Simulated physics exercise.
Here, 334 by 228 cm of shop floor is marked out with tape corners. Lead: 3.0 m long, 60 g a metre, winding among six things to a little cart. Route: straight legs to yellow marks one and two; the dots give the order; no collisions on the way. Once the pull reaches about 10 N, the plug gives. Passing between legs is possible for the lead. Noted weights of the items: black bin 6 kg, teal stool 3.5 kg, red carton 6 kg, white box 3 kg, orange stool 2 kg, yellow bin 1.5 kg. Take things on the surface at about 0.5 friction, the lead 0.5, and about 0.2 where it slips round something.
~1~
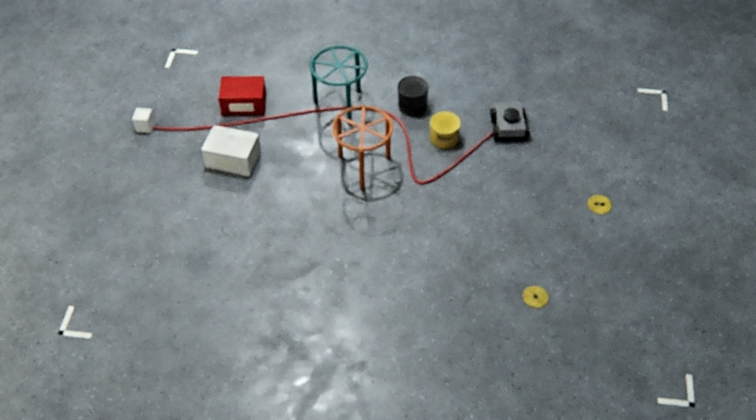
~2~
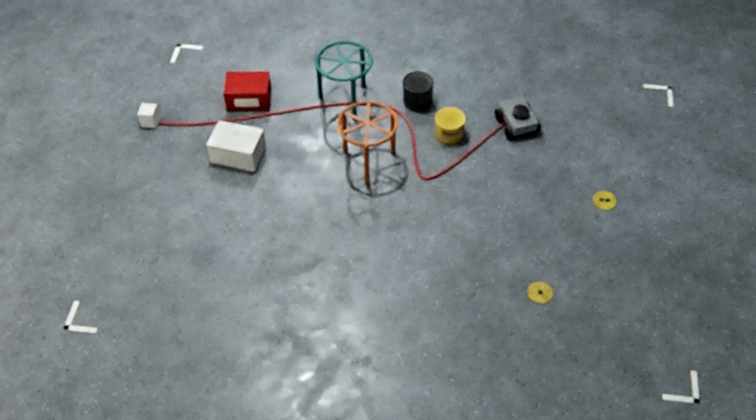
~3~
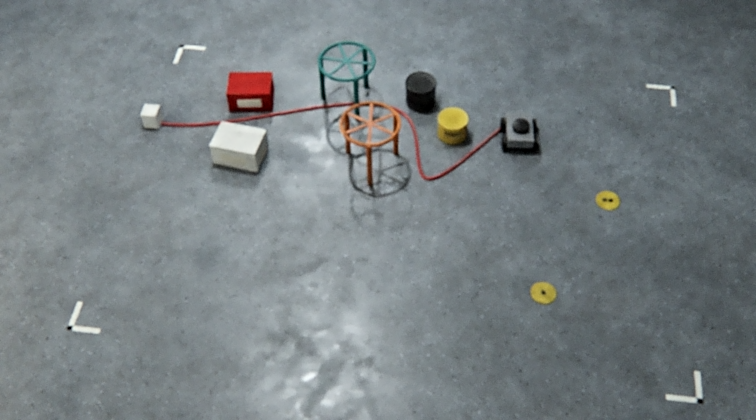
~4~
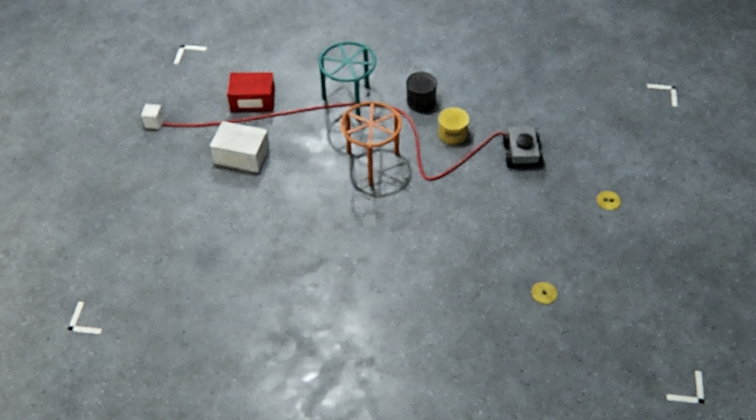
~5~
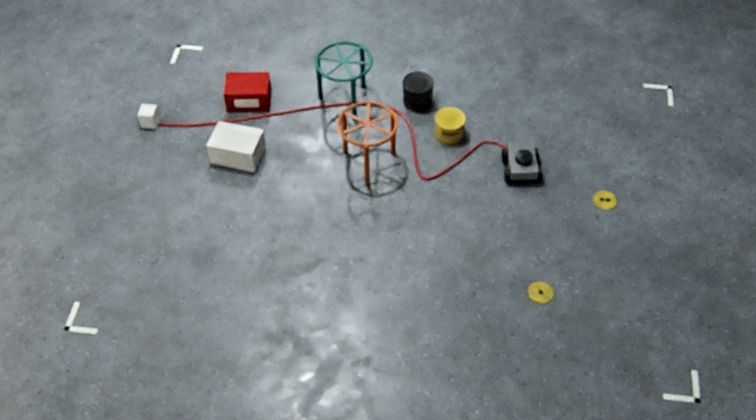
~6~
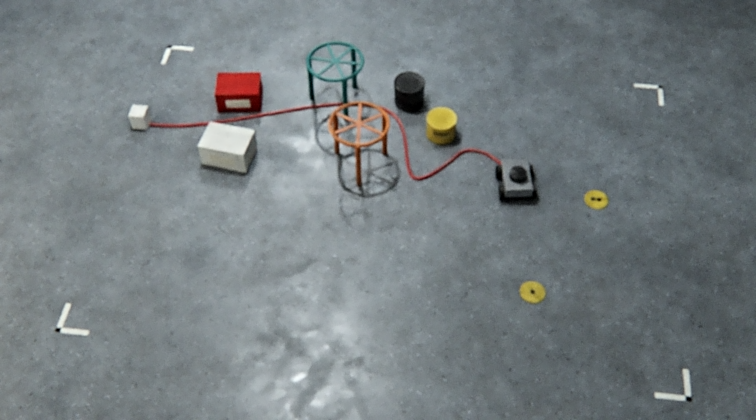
An orange stool and a teal one stood among boxes and bins on a grey floor, a red lead winding past them, while a little cart at its right end turned and rolled slowly downward.
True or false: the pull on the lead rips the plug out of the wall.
False.
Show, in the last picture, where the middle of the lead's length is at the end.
I'd say roughly (367, 131) in the last picture.
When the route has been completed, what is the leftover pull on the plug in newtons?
Roughly 1 N.
Next, cart at (523, 234), lead slack at the fixed end; nothing else has moved.
Then, cart at (534, 286), 2 N at the fixed end; nothing else has moved.
After that, cart at (570, 236), lead slack at the fixed end; nothing else has moved.
Later, cart at (596, 198), lead slack at the fixed end; nothing else has moved.
At the end, cart at (596, 198), lead slack at the fixed end; nothing else has moved.
